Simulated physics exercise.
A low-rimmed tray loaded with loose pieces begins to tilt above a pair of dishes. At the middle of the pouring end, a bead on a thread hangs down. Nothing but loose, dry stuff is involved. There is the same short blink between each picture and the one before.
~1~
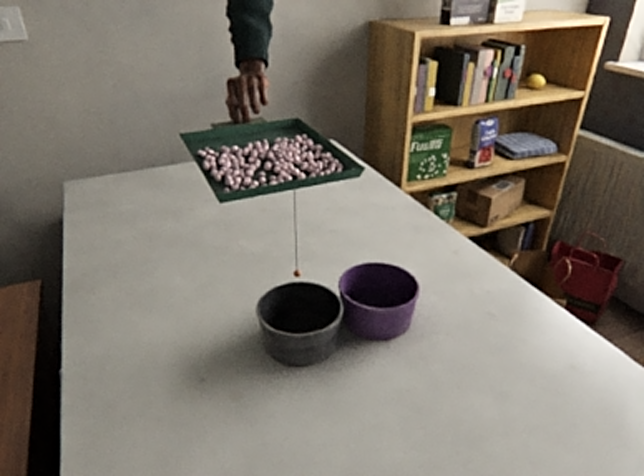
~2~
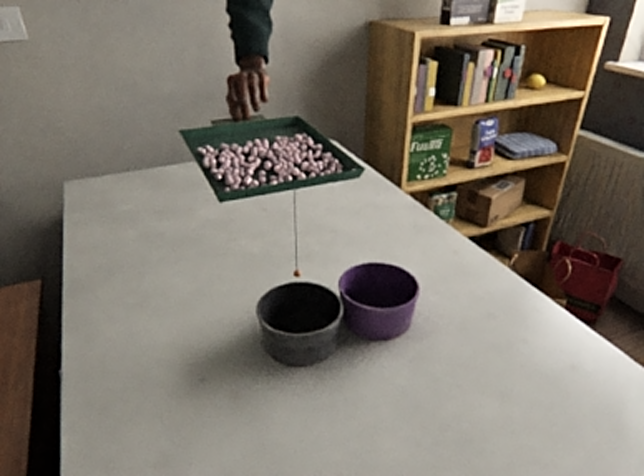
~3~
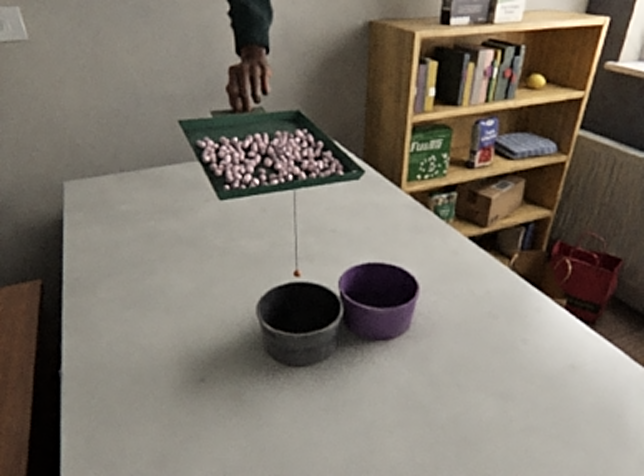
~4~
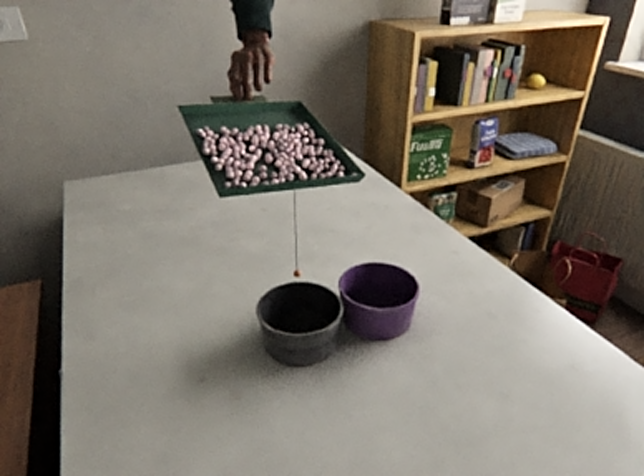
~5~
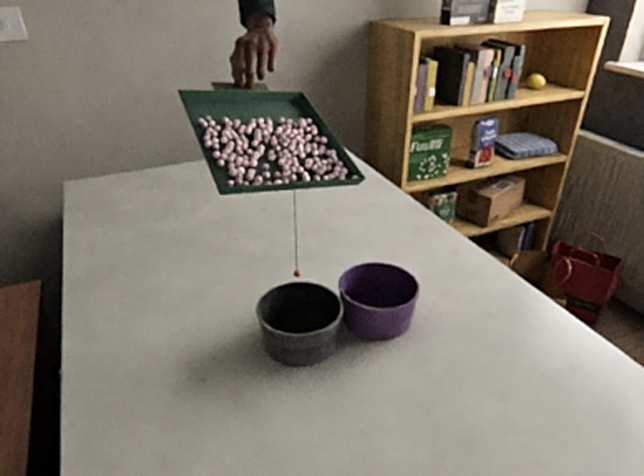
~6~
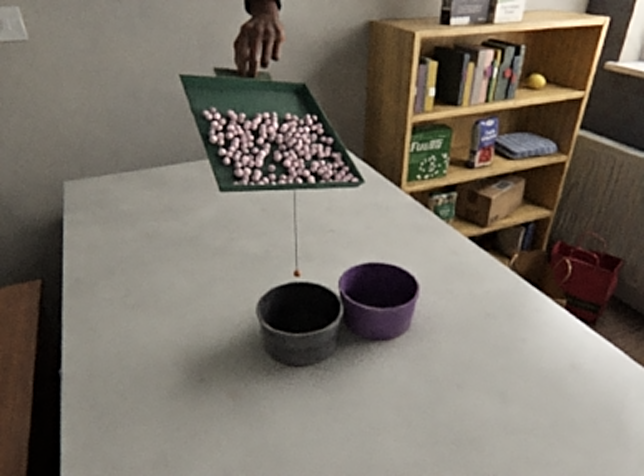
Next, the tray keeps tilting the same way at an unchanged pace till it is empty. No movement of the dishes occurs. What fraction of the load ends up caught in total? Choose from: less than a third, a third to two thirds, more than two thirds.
In total, more than two thirds ends up caught.
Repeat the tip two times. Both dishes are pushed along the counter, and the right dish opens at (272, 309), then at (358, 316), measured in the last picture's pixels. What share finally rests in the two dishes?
About 0% on the first try and 10% on the second.
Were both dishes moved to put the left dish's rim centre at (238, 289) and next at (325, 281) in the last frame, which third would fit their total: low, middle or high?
In turn: Under a third; more than two thirds.
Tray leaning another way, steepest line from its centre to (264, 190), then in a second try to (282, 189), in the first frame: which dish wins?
Try one: Left-side dish; try two: Left-side dish.
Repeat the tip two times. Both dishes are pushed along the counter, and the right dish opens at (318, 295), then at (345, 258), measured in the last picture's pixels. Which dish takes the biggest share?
With the first placement it's the one to the right, with the second it's the one to the right.
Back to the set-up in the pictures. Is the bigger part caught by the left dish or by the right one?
In the end, more sits in the rightmost one.
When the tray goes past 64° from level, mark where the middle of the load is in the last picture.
The load is centred around (342, 194).
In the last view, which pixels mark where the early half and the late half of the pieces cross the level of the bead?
Early-half point (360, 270); late-half point (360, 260).
Just after the last frame, tray tipped steeply; roughly half on the tray; just a few in the left dish; about a tenth in the right dish; roughly a quarter in the air.
A moment on, tray tipped past a quarter turn; about a tenth in the left dish; the larger part in the right dish; about a tenth outside both; about a tenth in the air.
Further on, tray tipped past a quarter turn; about a tenth in the left dish; the larger part in the right dish; about a tenth outside both.
When it is over, tray tipped past a quarter turn; about a tenth in the left dish; the larger part in the right dish; about a tenth outside both.
